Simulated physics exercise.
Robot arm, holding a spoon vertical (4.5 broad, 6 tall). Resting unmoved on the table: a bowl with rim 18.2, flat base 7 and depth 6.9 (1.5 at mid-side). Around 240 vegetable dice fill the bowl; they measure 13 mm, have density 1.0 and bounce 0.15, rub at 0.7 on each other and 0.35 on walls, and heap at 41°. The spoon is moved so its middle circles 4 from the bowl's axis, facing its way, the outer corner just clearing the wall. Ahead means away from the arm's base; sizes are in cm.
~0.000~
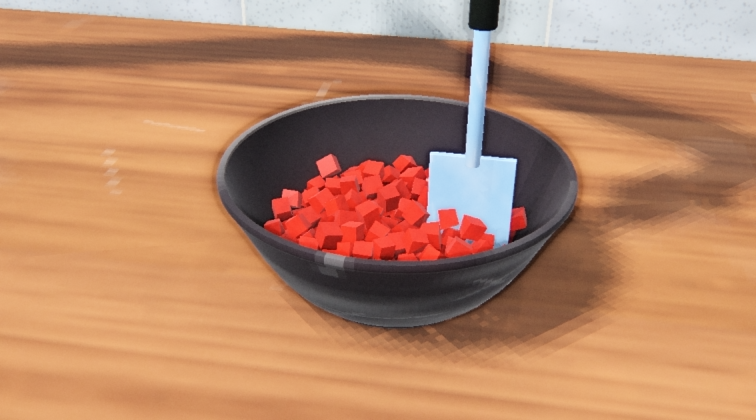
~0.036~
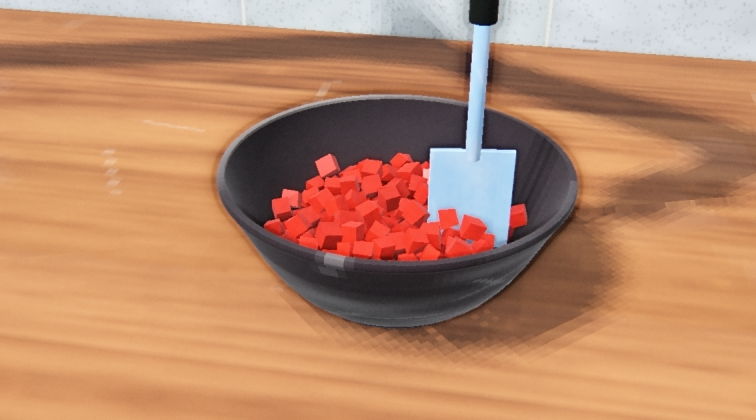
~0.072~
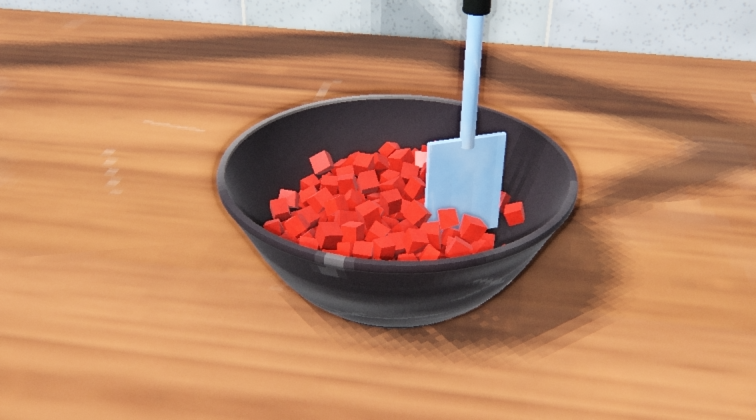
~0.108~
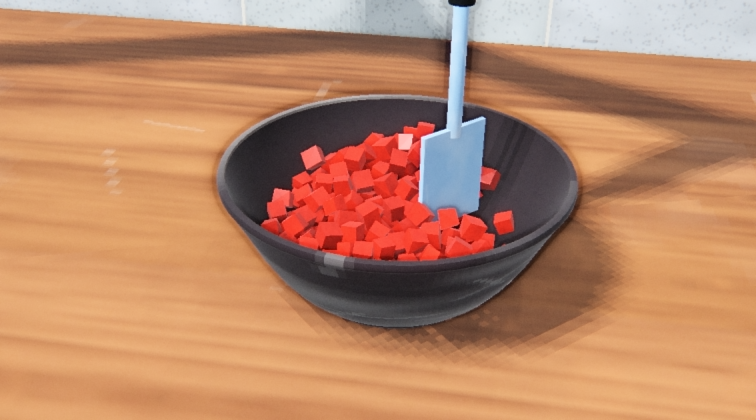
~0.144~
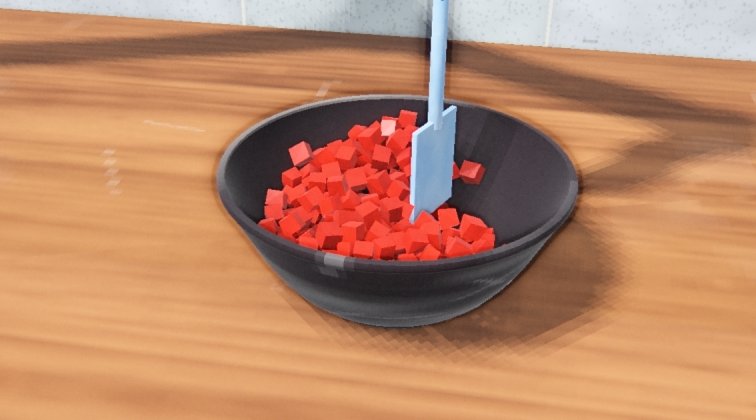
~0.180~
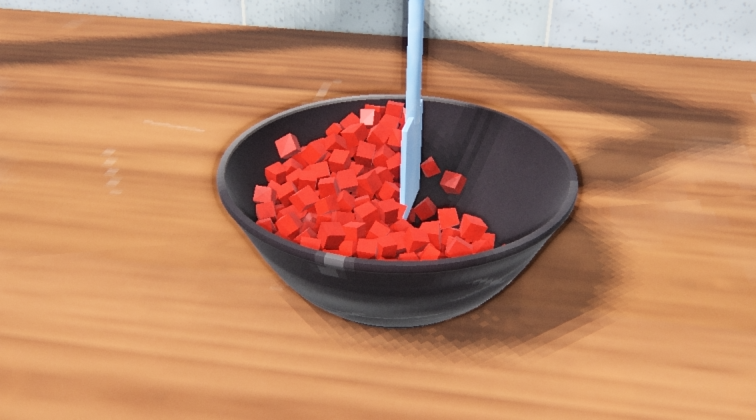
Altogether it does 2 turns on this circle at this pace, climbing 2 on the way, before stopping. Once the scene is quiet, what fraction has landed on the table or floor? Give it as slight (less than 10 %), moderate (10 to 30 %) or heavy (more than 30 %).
It is moderate.
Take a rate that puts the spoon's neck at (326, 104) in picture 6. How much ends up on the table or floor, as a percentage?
It works out to roughly 45 percent.
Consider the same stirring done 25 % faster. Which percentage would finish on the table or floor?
Near 30 in a hundred, it would be.
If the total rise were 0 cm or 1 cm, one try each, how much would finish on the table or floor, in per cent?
That gives about 30 per cent and 25 per cent, in order.
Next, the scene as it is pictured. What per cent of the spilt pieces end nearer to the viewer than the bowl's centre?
About 70 per cent.
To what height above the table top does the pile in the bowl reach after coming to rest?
Some 6.5 cm.
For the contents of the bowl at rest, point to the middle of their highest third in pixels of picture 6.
Near (460, 233).
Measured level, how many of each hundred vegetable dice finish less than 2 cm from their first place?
I'd say something near 5 percent.
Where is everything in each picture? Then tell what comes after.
The first frame shows spoon neck at (475, 130), 0° round; upper third of the load around (388, 217), from x 275 to 520, top at y 165; 240 in the bowl.
The second frame shows spoon neck at (475, 124), 9° round; upper third of the load around (389, 215), from x 275 to 520, top at y 165.
The third frame shows spoon neck at (469, 113), 28° round; upper third of the load around (392, 204), from x 275 to 515, top at y 150.
The fourth frame shows spoon neck at (456, 103), 47° round; upper third of the load around (382, 188), from x 270 to 510, top at y 130.
The fifth frame shows spoon neck at (436, 95), 67° round; upper third of the load around (371, 183), from x 270 to 510, top at y 120.
The sixth frame shows spoon neck at (414, 90), 86° round; upper third of the load around (353, 180), from x 265 to 510, top at y 110; 240 in the bowl.
After 0.64 s, 336° round, highest piece 8 above the table; 215 in the bowl, 24 on the table or floor, 1 in flight or on the tool.
After 1.10 s, 225° round, highest piece 9 above the table; 191 in the bowl, 48 on the table or floor, 1 in flight or on the tool.
After 1.53 s, 0° round, highest piece 7 above the table; 189 in the bowl, 51 on the table or floor.
After 2.23 s, 0° round, highest piece 7 above the table; 189 in the bowl, 51 on the table or floor.
At rest, 189 in the bowl, 51 on the table or floor. That is 21 % on the table or floor.
